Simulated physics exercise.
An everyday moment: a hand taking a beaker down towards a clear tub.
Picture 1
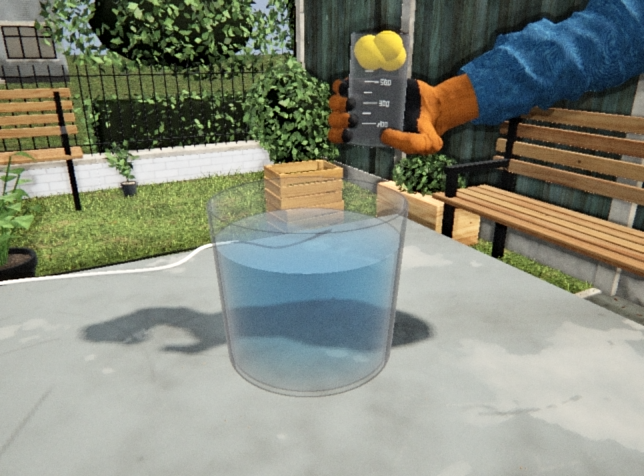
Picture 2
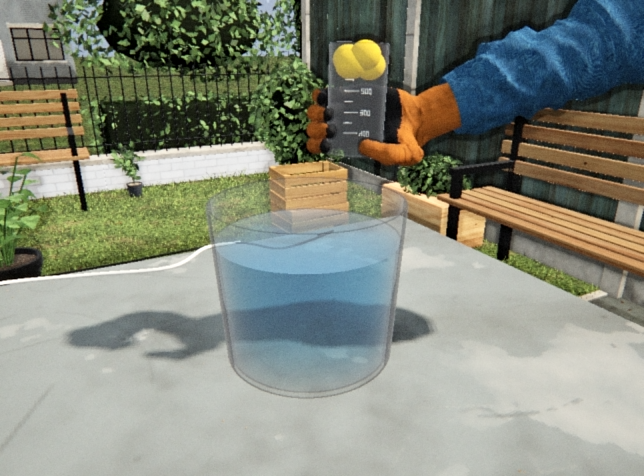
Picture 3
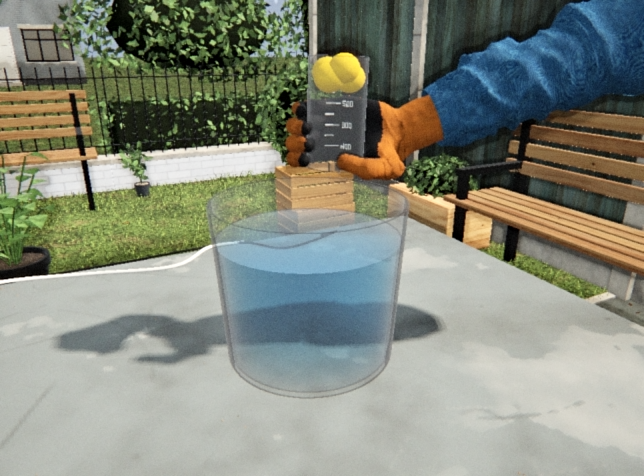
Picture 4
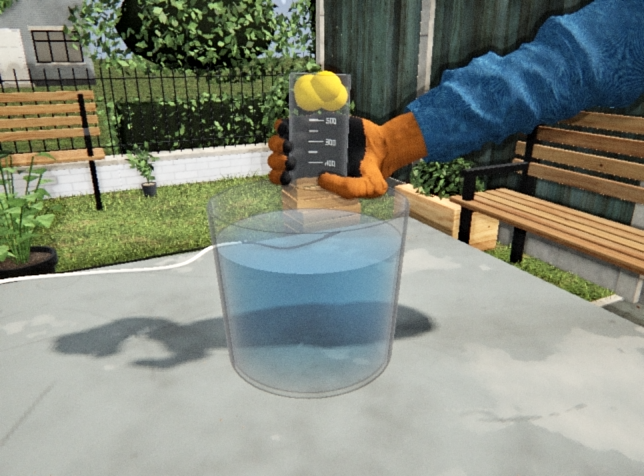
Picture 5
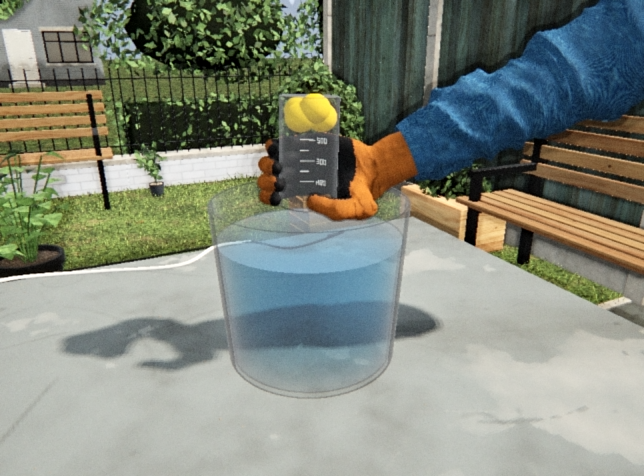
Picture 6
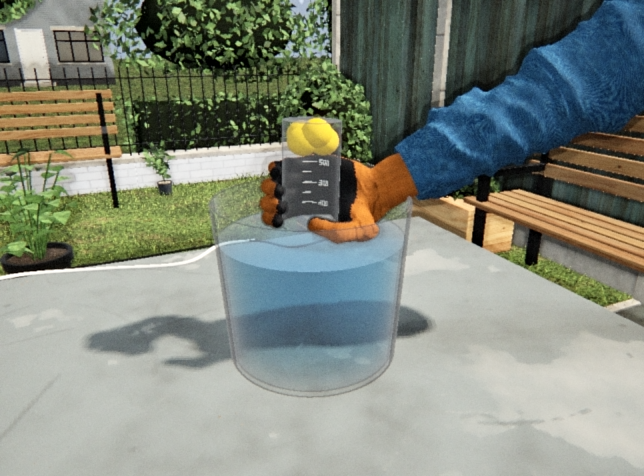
An arm in a blue sleeve and orange-and-black glove reaches in from the right of a sunny garden with wooden benches, seen from slightly above a grey tabletop. It holds a clear, white-marked beaker, with a rounded yellow wad at its top, above a clear tub of blue water. The hand lowers it leftward and down to just over the water, while the background drifts slightly right as the camera shifts.
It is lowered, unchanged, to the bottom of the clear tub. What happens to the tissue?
It stays dry.
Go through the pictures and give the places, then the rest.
Beaker (377, 92) mouth down; above the clear tub, in the first frame.
Beaker (357, 102) mouth down; tissue (359, 58); coming down, in the second frame.
Beaker (336, 115) mouth down; lower, in the third frame.
Beaker (319, 132) mouth down; tissue (320, 89); lower still, in the fourth frame.
Beaker (309, 153) mouth down; close to the surface, in the fifth frame.
Beaker (311, 176) mouth down; tissue (312, 134); just over the surface, in the sixth frame.
Shortly, the beaker enters the water.
Then, air is trapped inside and holds the level down.
At the finish, the beaker is under, still full of air, and the tissue is dry.
